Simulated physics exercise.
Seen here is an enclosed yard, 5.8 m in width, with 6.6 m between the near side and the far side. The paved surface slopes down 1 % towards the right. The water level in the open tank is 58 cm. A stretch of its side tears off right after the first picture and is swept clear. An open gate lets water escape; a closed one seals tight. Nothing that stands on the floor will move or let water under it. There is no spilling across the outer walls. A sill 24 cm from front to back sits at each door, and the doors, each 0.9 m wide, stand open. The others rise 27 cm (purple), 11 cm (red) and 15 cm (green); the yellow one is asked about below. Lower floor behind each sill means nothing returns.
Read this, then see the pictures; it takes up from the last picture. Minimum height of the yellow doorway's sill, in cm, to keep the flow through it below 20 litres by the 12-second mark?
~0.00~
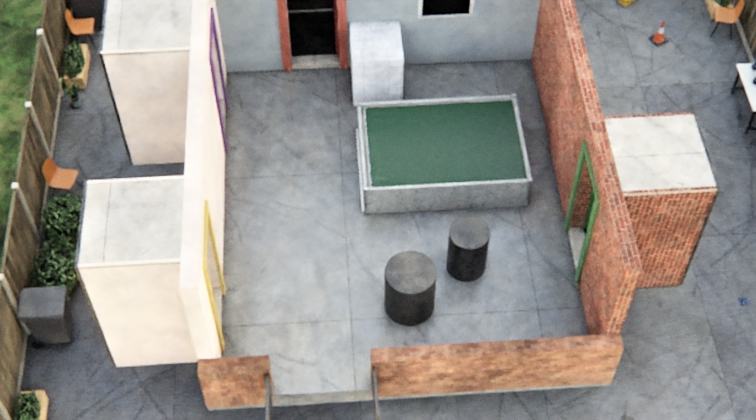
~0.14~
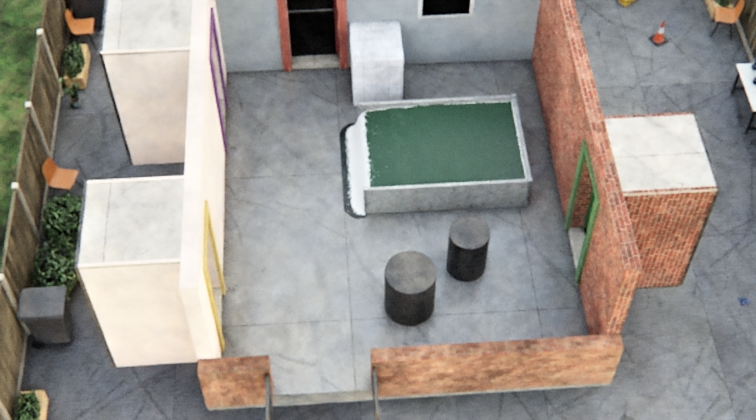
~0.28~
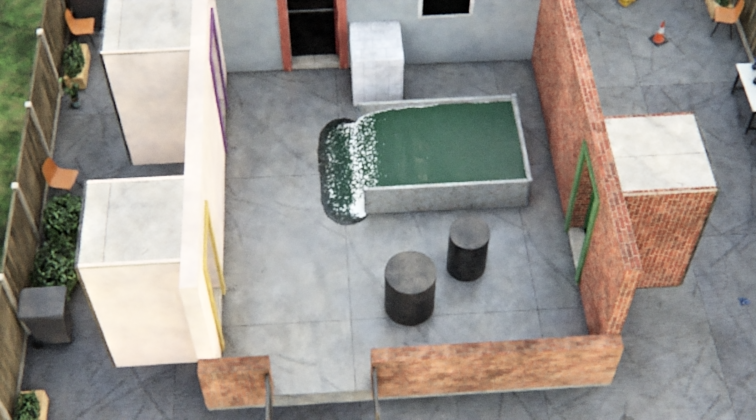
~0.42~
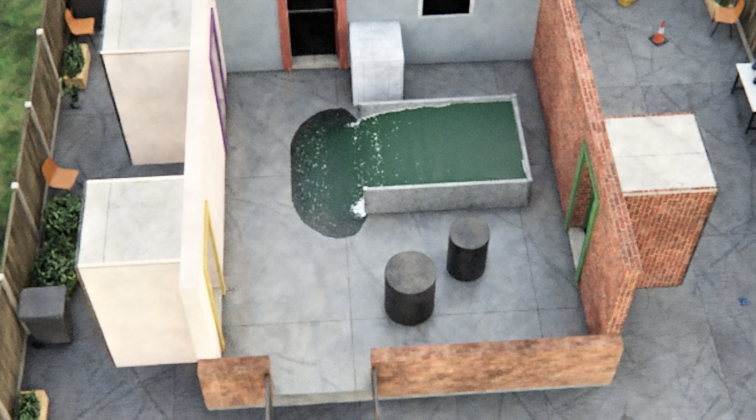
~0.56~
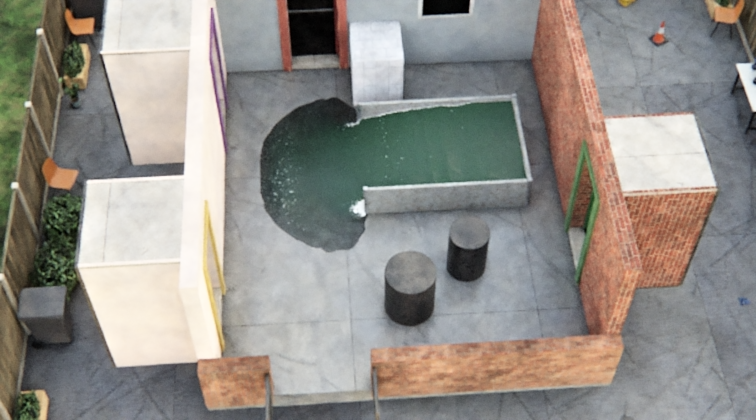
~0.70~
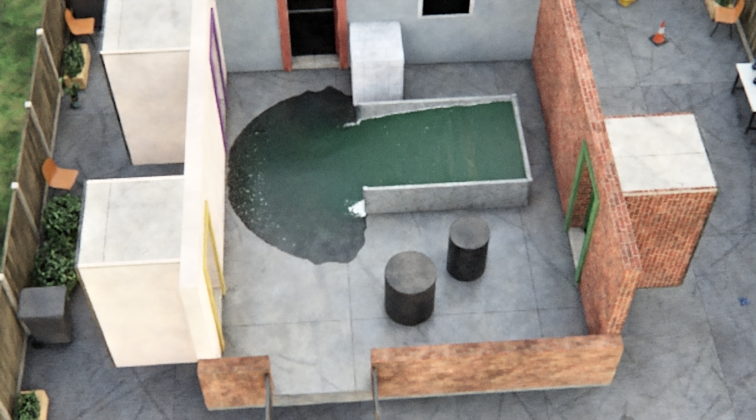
Roughly 8.5 cm.
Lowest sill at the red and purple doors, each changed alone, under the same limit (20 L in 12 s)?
You'd want some 20 cm at red and some 22 cm at purple.
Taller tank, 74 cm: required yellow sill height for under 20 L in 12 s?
It would take a step of about 12.0 cm.
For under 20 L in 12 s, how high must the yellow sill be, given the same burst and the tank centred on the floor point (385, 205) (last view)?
Then roughly 10.5 cm.
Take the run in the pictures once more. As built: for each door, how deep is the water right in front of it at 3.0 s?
In cm: Purple 24, red 13, yellow 12, green 0.
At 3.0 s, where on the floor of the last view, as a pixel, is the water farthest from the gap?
The tip of the flood lies near (222, 384).
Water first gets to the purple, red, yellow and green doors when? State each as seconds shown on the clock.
Front arrival: Purple 0.8 seconds, red 1.5 seconds, yellow 1.8 seconds, green 6.5 seconds.
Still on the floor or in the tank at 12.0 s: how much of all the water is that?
Around 74 percent is still there.
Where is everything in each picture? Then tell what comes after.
In the first frame, still water, 58 cm deep, in the open tank at (442, 144); the yellow door at (214, 284) is dry.
In the second frame, the gap is at (364, 162), the front 0.3 m out at (352, 211); the back of the open tank holds 58 cm.
In the third frame, the gap is at (364, 163), the front 0.7 m out at (327, 203); the back of the open tank holds 58 cm.
In the fourth frame, the gap is at (364, 164), the front 1.2 m out at (299, 205); the back of the open tank holds 58 cm.
In the fifth frame, the gap is at (364, 164), the front 1.7 m out at (267, 195); the back of the open tank holds 58 cm.
In the sixth frame, water pours out at (364, 164) and has run 2.3 m, to (235, 200); about 6 cm deep outside, 58 cm at the back; 1.7 m in a straight line remain to the yellow door at (214, 284).
After 1.4 s water covers 30 % of the floor, deepest (34 cm) near (236, 181); it has not reached the yellow door.
After 3.0 s water covers 40 % of the floor, deepest (38 cm) near (227, 76); 12 cm at the yellow door, 0 litres in over its 23 cm sill.
After 12.0 s water covers 95 % of the floor, deepest (10 cm) near (552, 165); 4 cm at the yellow door, 0 litres in over its 23 cm sill.
At the yellow door as built, the water arrived by 1.8 s and peaked near 13 cm at 6.4 s.
With a sill of 6.5 cm, 45 litres would have come in within the 12 s; with 10.5 cm, 8 litres. So under 20 litres takes about 8.5 cm.
